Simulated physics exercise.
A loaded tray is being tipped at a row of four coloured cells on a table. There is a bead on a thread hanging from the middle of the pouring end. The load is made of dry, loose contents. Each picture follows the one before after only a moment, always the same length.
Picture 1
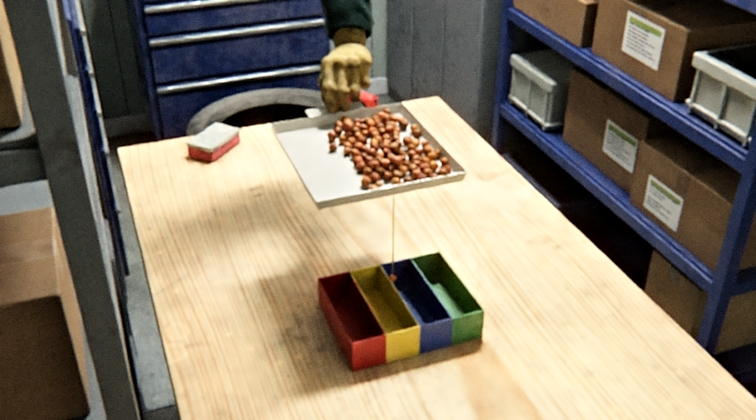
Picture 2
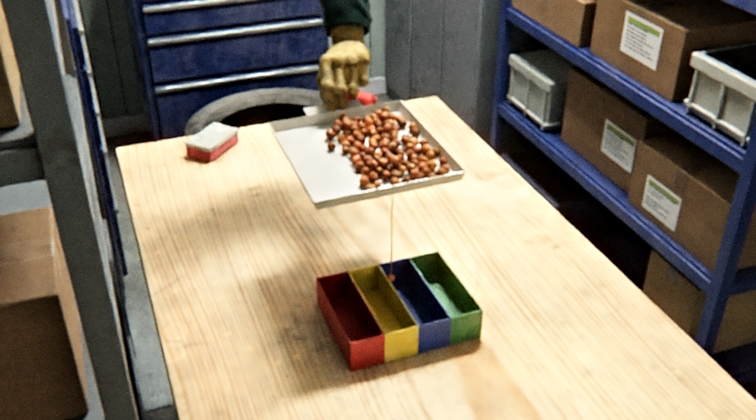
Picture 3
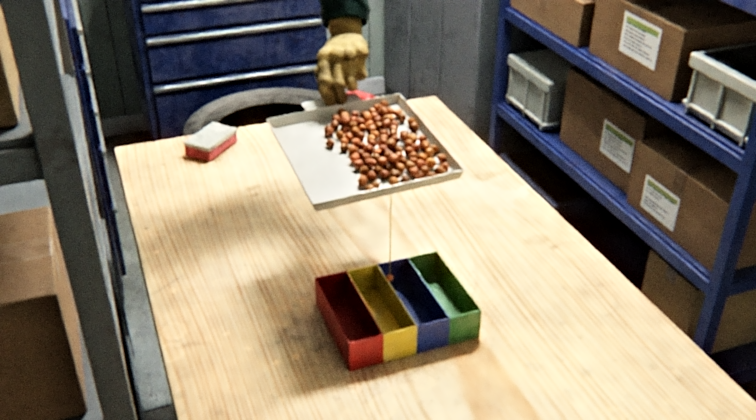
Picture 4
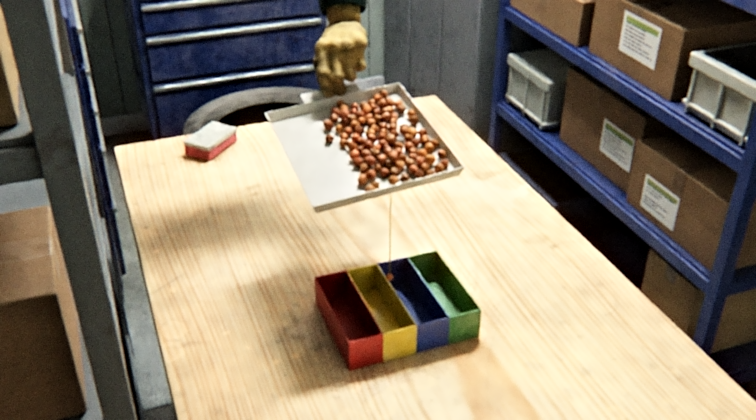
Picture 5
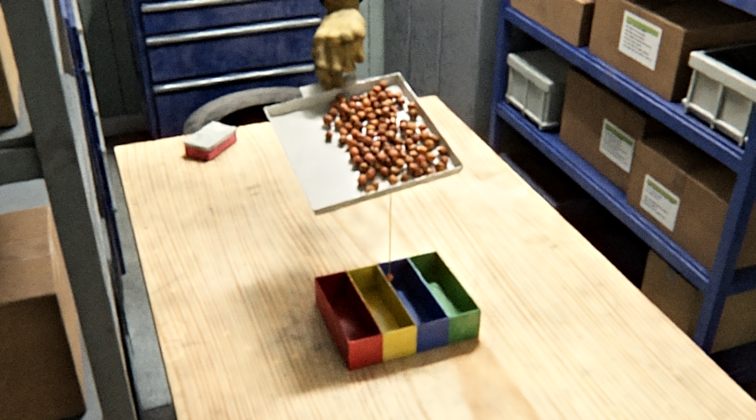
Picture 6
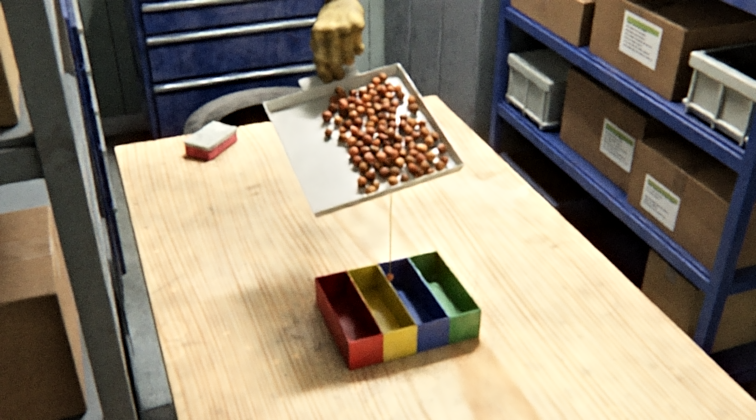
We see a gloved hand raise the far side of a tray of hazelnuts above red, yellow, blue and green cells, gradually tilting it toward its near left corner, while the nuts stay bunched on the tray.
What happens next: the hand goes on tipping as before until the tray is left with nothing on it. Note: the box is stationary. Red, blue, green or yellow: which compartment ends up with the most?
The red one.
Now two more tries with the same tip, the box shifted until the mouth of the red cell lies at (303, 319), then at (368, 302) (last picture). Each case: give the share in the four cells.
First placement near 90 percent, second near 10 percent.
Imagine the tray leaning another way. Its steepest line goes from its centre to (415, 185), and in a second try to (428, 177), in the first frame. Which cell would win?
Case 1 - green. Case 2 - the cell in green.
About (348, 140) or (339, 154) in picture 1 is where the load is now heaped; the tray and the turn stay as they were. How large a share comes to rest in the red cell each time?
The first start gives 50 percent and the second 40 percent.
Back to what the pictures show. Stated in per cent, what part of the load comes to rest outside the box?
About 50 %.
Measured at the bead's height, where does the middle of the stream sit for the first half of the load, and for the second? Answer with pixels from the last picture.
Near (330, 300) to start, and near (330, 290) afterwards.
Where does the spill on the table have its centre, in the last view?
Somewhere about (284, 350), I'd say.
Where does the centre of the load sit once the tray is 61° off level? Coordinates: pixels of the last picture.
The middle of the pieces shows up near (349, 188).
Shortly afterwards, tray tipped steeply; the bulk on the tray; only a few in the red cell; near a quarter falling or outside the box.
Next, tray tipped right over; a little on the tray; near a third in the red cell; a little in the yellow cell; near half falling or outside the box.
Some moments later, tray tipped past a quarter turn; near half in the red cell; a little in the yellow cell; only a few in the blue cell; near half falling or outside the box.
In the end, tray tipped past a quarter turn; near half in the red cell; a little in the yellow cell; only a few in the blue cell; none at all in the green cell; near half outside the box.
